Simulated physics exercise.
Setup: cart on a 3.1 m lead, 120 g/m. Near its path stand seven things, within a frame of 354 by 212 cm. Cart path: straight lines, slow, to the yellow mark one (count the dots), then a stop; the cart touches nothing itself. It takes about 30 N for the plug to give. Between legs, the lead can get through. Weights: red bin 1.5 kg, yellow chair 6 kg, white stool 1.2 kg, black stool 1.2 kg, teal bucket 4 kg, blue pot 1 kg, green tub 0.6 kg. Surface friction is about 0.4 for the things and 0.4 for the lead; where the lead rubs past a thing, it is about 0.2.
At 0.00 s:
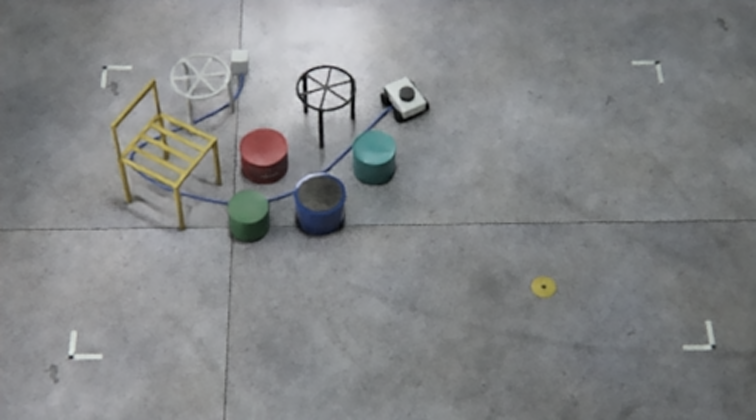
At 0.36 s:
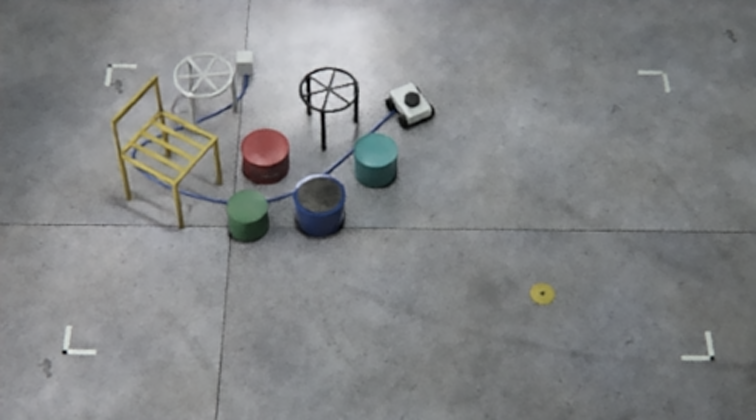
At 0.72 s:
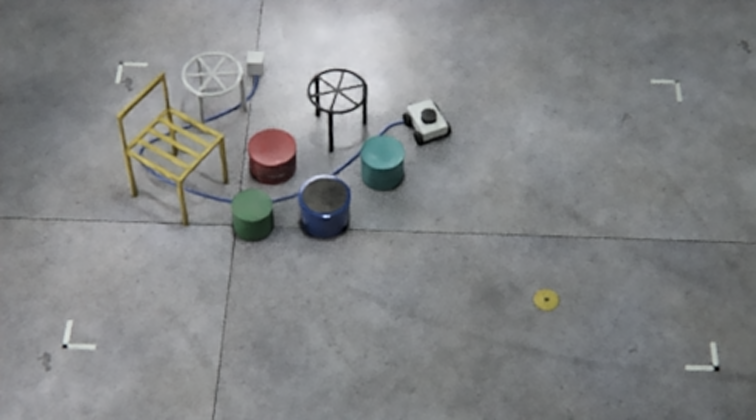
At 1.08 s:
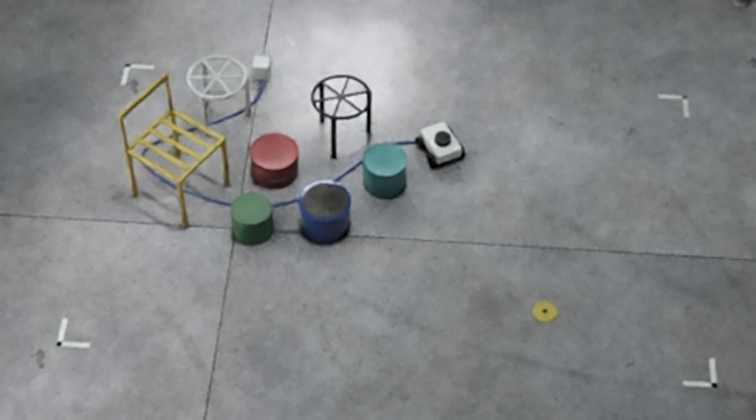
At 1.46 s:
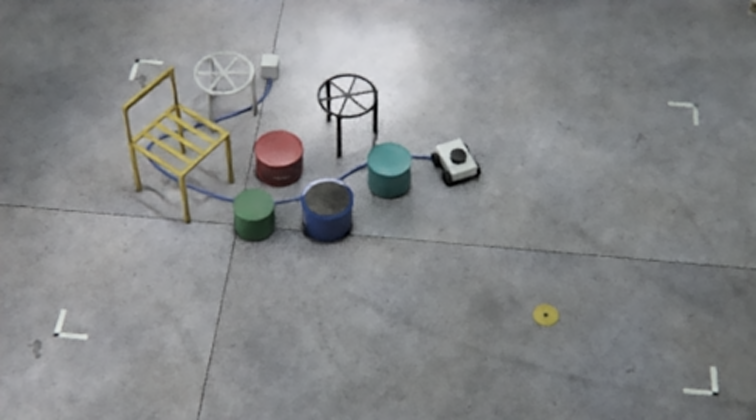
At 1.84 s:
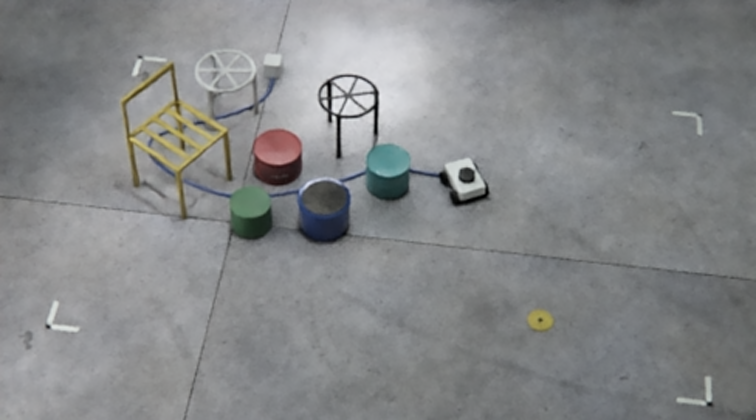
A small white cart with black wheels trails a blue lead across a grey concrete floor, seen from high above. At left stand a yellow chair, white and black stools, and red, green, blue and teal round containers, with a yellow disc at lower right. The cart rolls down and rightward from beside the black stool, drawing the lead along, while the view drifts and rotates slightly clockwise.
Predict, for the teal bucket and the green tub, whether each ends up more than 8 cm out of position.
Prediction: The teal bucket ends up out of position; the green tub stays in position.
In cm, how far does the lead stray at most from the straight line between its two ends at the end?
Looks like close to 70 cm at the widest point.
At 2.7 s, cart at (480, 215), lead slack at the fixed end; nothing else has moved.
At 3.5 s, cart at (500, 250), 2 N at the fixed end; nothing else has moved.
At 4.3 s, cart at (514, 283), 10 N at the fixed end; teal bucket 12 cm off its start at (385, 175), yellow chair 3 cm off its start at (183, 132).
At 5.1 s, cart at (533, 312), 9 N at the fixed end; teal bucket 23 cm off its start, yellow chair 9 cm off its start.
At 5.5 s, cart at (533, 312), 9 N at the fixed end; teal bucket 23 cm off its start at (380, 190), green tub 0 cm off its start at (250, 202), yellow chair 10 cm off its start at (194, 129).
